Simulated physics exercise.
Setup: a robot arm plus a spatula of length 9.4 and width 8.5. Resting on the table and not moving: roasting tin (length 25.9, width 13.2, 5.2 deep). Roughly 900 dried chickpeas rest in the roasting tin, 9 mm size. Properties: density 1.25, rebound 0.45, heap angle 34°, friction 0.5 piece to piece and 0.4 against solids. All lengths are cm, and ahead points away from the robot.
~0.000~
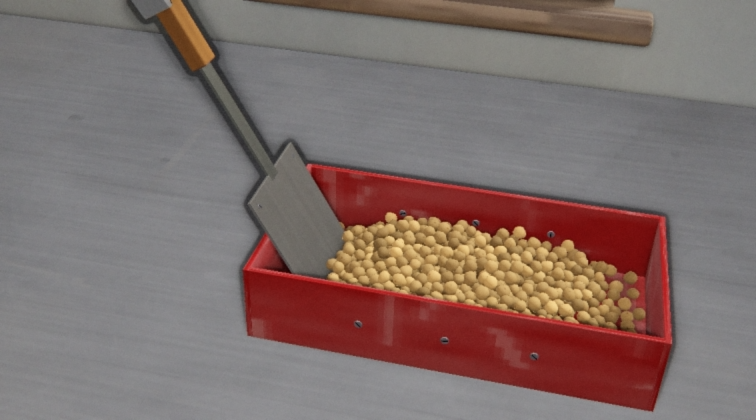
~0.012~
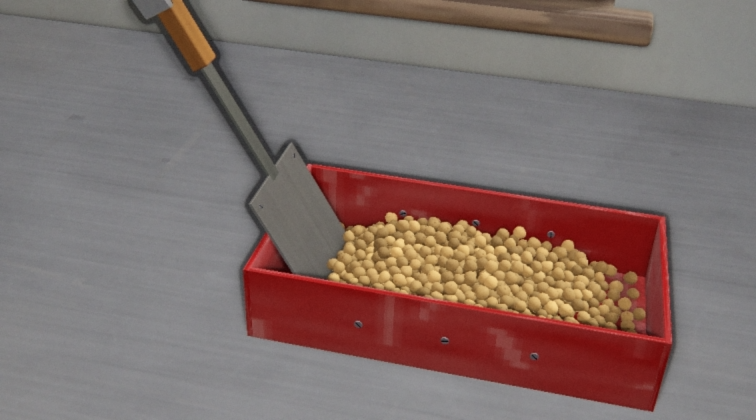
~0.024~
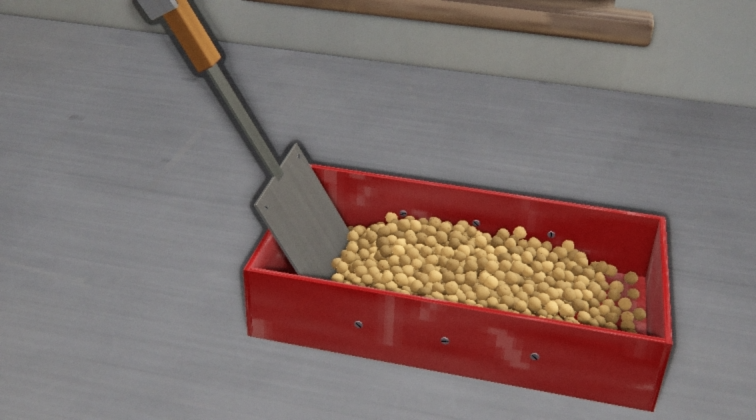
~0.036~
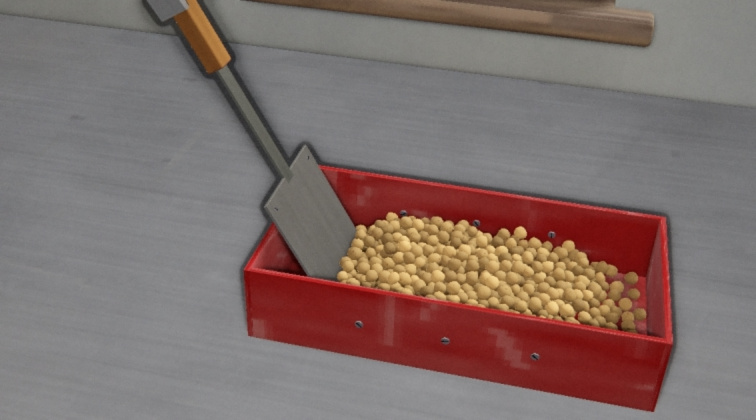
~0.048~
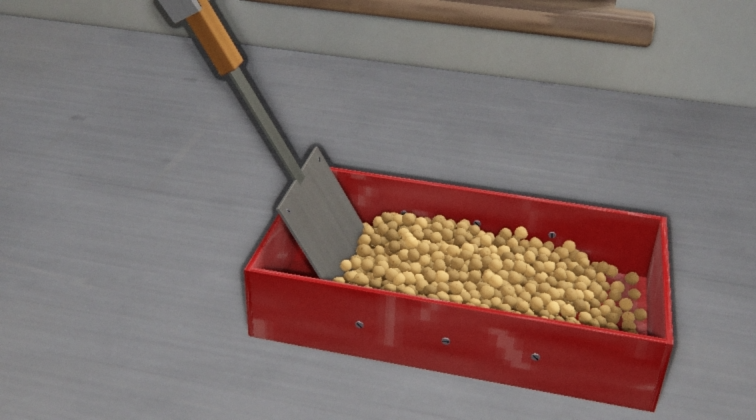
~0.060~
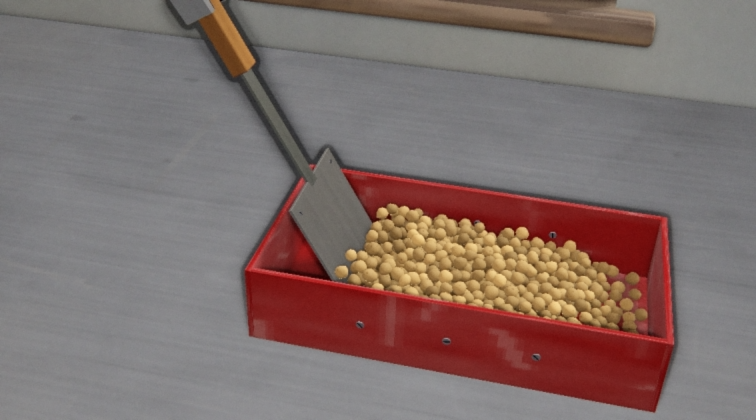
A spatula slides a short way right inside the red tin, pushing into the chickpeas.
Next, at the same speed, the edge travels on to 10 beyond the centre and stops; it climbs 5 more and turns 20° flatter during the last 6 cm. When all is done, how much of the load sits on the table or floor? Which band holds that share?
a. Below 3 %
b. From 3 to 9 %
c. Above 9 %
c.
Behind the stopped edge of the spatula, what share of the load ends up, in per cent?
I'd say close to 50 in a hundred.
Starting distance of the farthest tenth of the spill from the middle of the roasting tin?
Radial distance: Approx. 40 cm.
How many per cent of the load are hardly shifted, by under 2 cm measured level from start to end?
20 %.
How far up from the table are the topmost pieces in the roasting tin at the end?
Near 6.0 centimetres high.
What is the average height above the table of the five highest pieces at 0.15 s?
Somewhere near 6 cm, I'd say.
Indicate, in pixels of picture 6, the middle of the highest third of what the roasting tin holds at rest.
Look near (625, 299).
By 0.15 s, sloping 60°, highest piece 8 above the table; 900 in the roasting tin.
By 0.24 s, sloping 54°, highest piece 8 above the table; 900 in the roasting tin.
By 0.49 s, sloping 40°, highest piece 6 above the table; 675 in the roasting tin, 217 on the table or floor, 8 on the blade or in flight.
By 1.54 s, sloping 40°, highest piece 6 above the table; 675 in the roasting tin, 225 on the table or floor.
Final count, 675 in the roasting tin, 225 on the table or floor. That is 25 % on the table or floor.
